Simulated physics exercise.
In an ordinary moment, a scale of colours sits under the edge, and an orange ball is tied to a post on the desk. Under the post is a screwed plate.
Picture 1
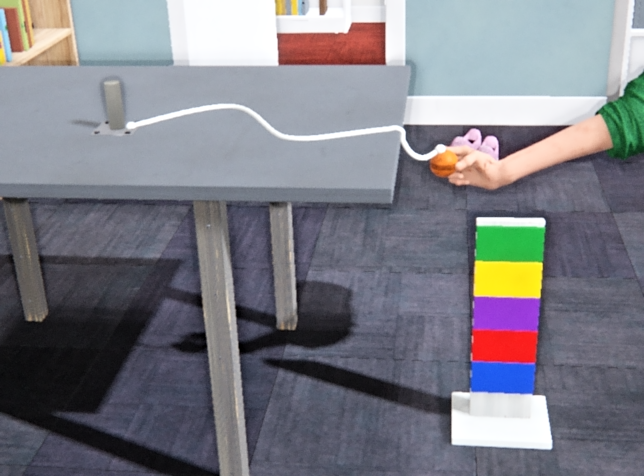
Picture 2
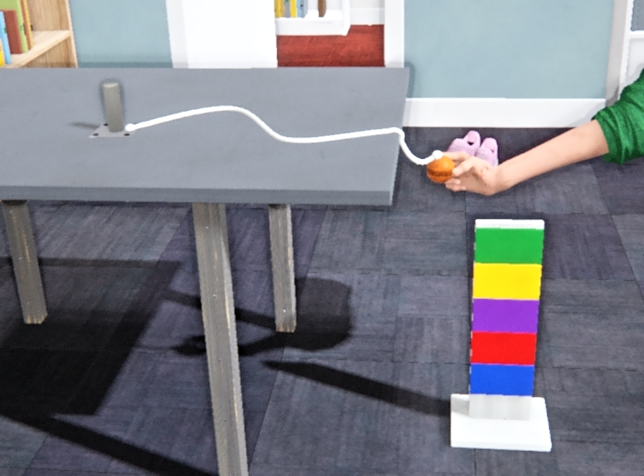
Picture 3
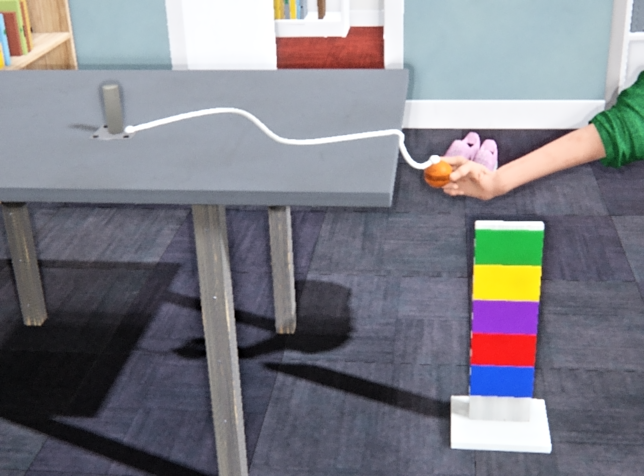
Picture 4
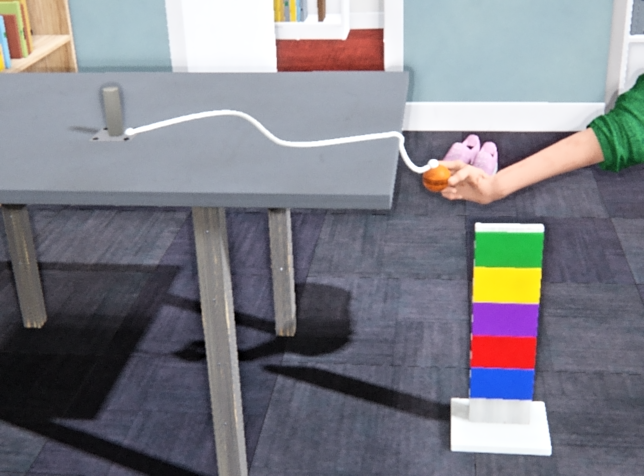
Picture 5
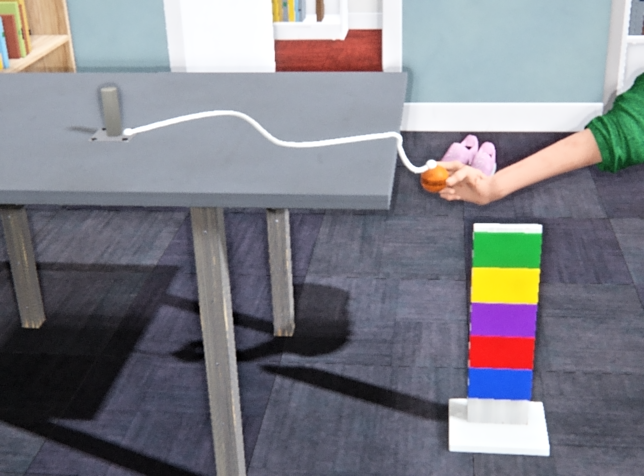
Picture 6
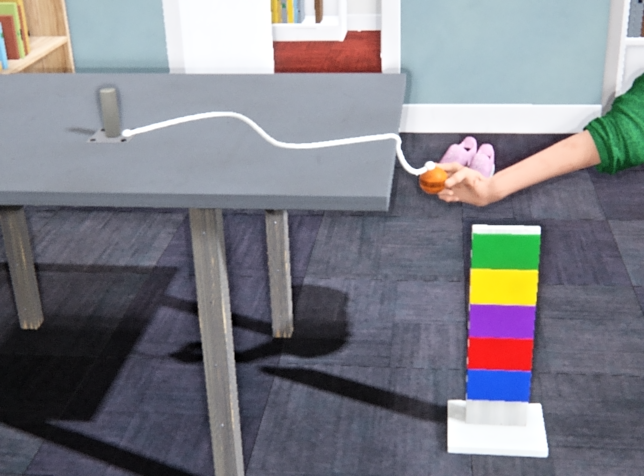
The clip opens on a hand in a green sleeve holding an orange ball, tied by a white cord to a post on a grey desk, near a stack of coloured blocks. The hand lowers the ball very slightly and shifts it a touch left, while the cord stays slack across the desktop.
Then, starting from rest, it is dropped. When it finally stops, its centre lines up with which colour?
Yellow.
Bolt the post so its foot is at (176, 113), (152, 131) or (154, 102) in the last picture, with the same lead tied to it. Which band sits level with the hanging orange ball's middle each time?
Purple; purple; yellow.
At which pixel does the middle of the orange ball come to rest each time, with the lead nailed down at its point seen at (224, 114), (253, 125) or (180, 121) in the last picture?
Approximately (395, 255), (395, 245) and (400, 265), respectively.
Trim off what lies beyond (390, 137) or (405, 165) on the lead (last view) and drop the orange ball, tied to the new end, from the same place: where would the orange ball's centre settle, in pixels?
In order, roughly (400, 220) and (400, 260).
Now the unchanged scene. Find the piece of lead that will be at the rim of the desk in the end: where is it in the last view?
The spot located at (313, 146) in the last picture.
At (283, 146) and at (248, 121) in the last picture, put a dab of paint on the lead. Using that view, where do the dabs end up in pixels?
They finish close to (369, 134) and close to (278, 135).
Soon after, ball near (392, 275); level with yellow.
After that, ball near (407, 286); level with yellow.
In the end, ball near (400, 286); level with yellow. Its centre hangs level with the yellow band.
